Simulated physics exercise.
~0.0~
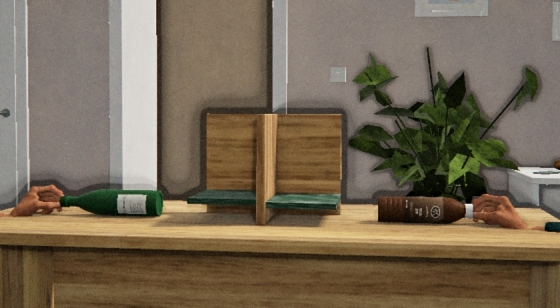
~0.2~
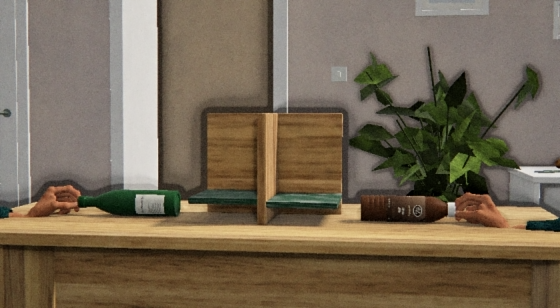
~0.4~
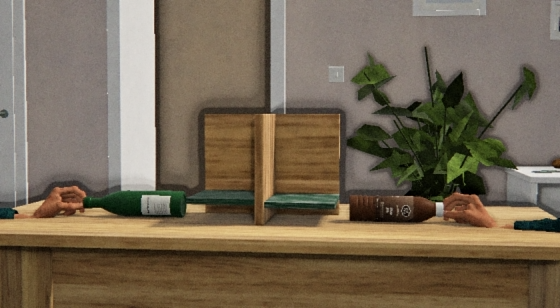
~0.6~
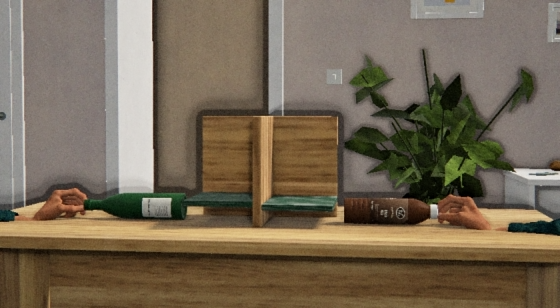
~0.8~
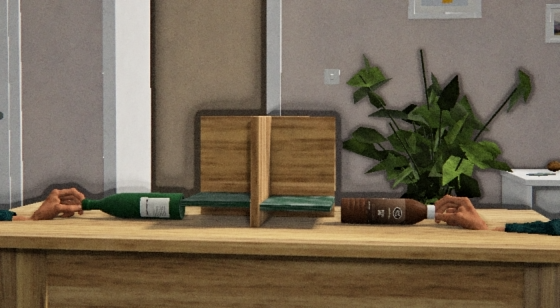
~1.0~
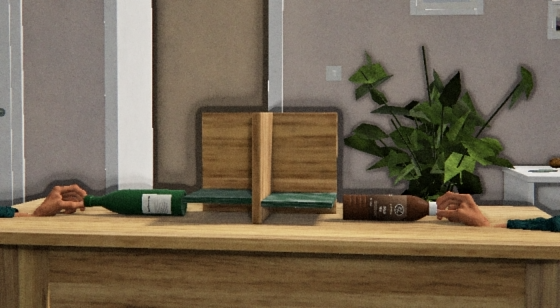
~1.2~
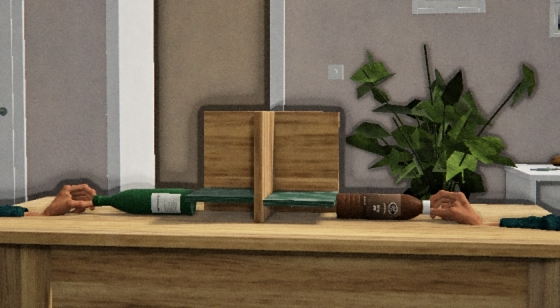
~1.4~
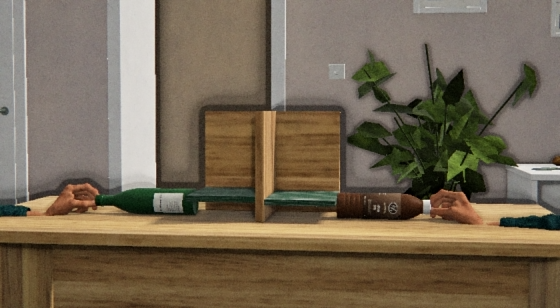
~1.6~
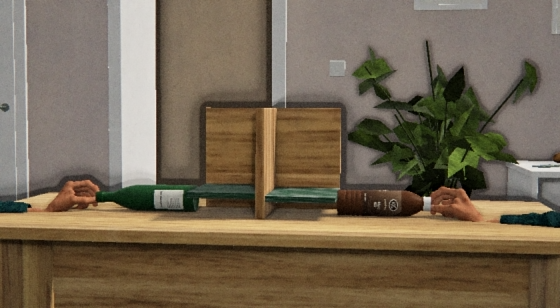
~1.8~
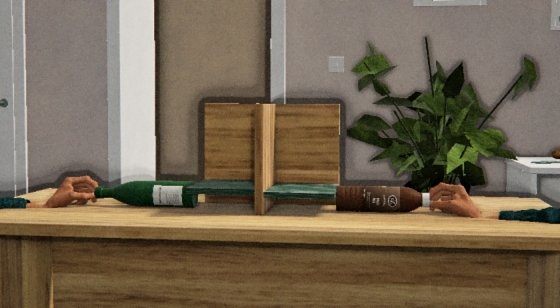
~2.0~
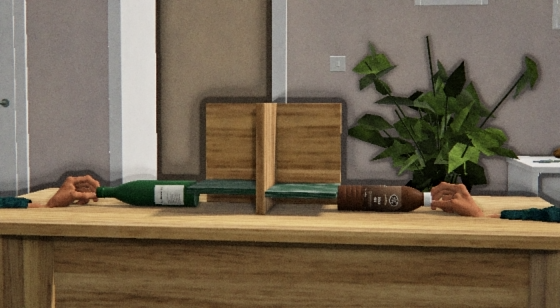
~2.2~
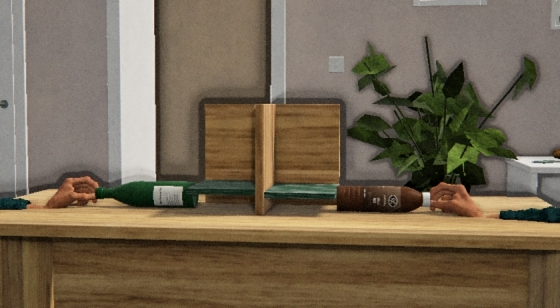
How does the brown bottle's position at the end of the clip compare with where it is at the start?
At the start the brown bottle lies a little way to the right of the wooden stand, and by the end it is farther left, with its base up against the edge of the stand's right shelf.
